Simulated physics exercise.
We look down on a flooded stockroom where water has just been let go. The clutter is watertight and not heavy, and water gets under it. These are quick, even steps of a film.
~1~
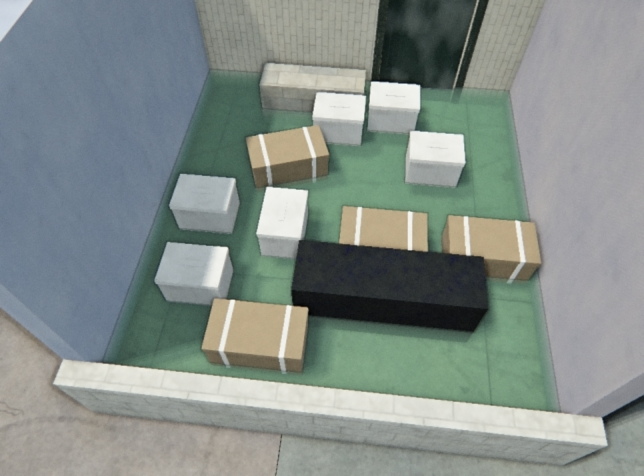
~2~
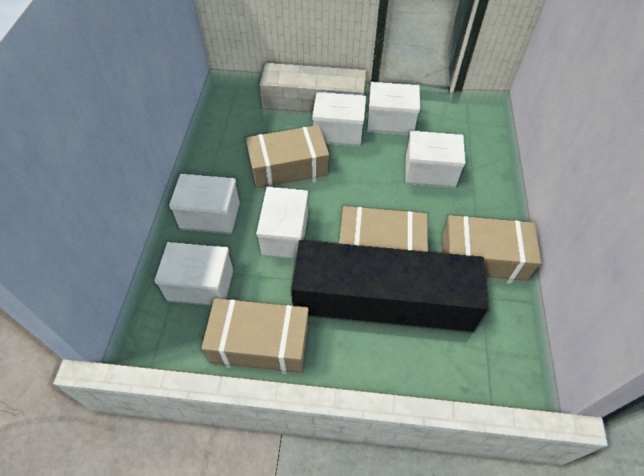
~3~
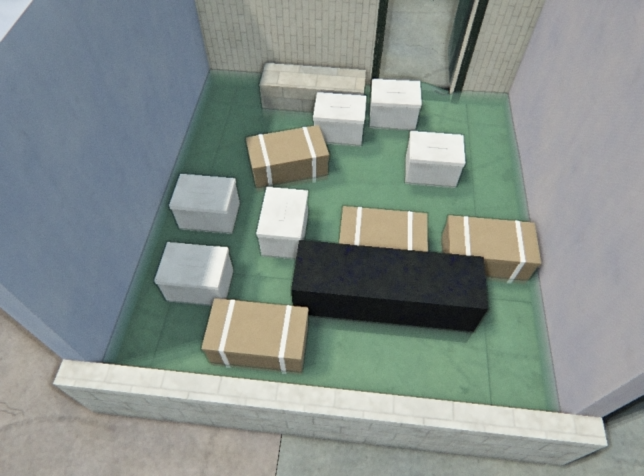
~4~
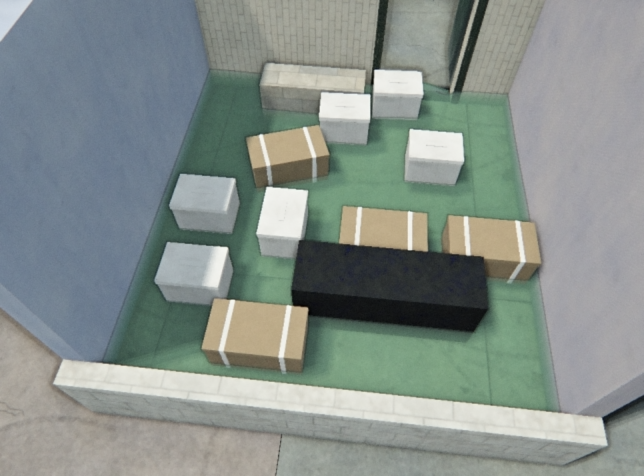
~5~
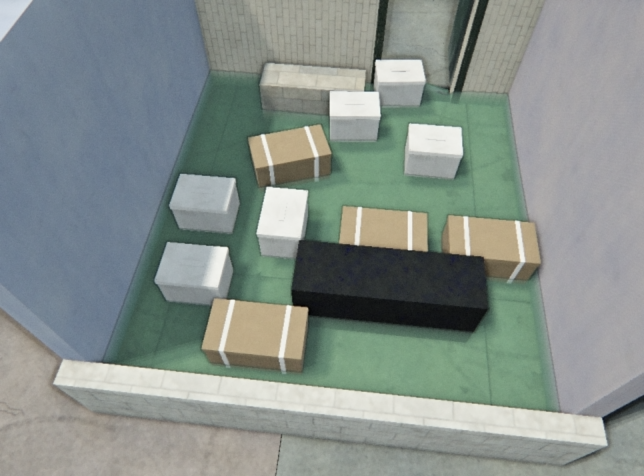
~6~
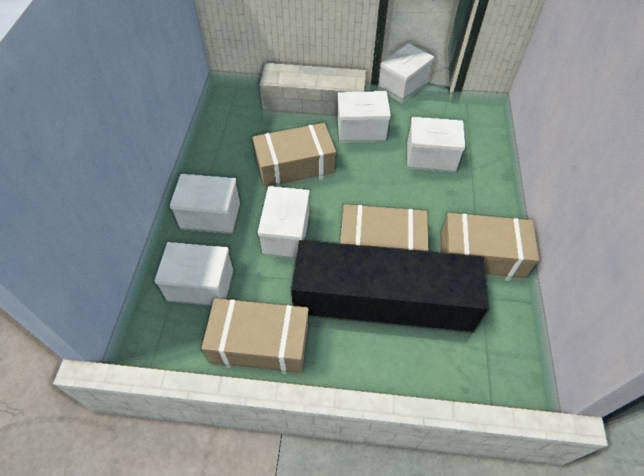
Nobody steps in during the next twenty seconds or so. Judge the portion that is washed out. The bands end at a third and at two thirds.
Share: Between one and two thirds.
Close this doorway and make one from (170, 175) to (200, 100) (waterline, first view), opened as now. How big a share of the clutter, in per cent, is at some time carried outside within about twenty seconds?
I make it 90 per cent.
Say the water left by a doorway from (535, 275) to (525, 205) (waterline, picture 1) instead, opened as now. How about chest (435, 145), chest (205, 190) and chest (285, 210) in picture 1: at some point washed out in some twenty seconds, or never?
As listed: Through, kept in, through.
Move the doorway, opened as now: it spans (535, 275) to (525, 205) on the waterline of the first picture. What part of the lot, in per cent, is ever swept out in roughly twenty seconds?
About 50 per cent.
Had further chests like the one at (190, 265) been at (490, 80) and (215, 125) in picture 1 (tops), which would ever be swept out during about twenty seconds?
As listed: Yes, still in.
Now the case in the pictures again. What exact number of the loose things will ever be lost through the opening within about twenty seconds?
The number is 5.
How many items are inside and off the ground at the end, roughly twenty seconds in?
That makes 5.
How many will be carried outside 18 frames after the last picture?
I count 3.
A moment on, 1 of 10 are out; 9 afloat.
Next, 3 of 10 are out; 7 afloat.
Later, 5 of 10 are out; 5 afloat.
In the end, 5 of 10 are out; 5 afloat.
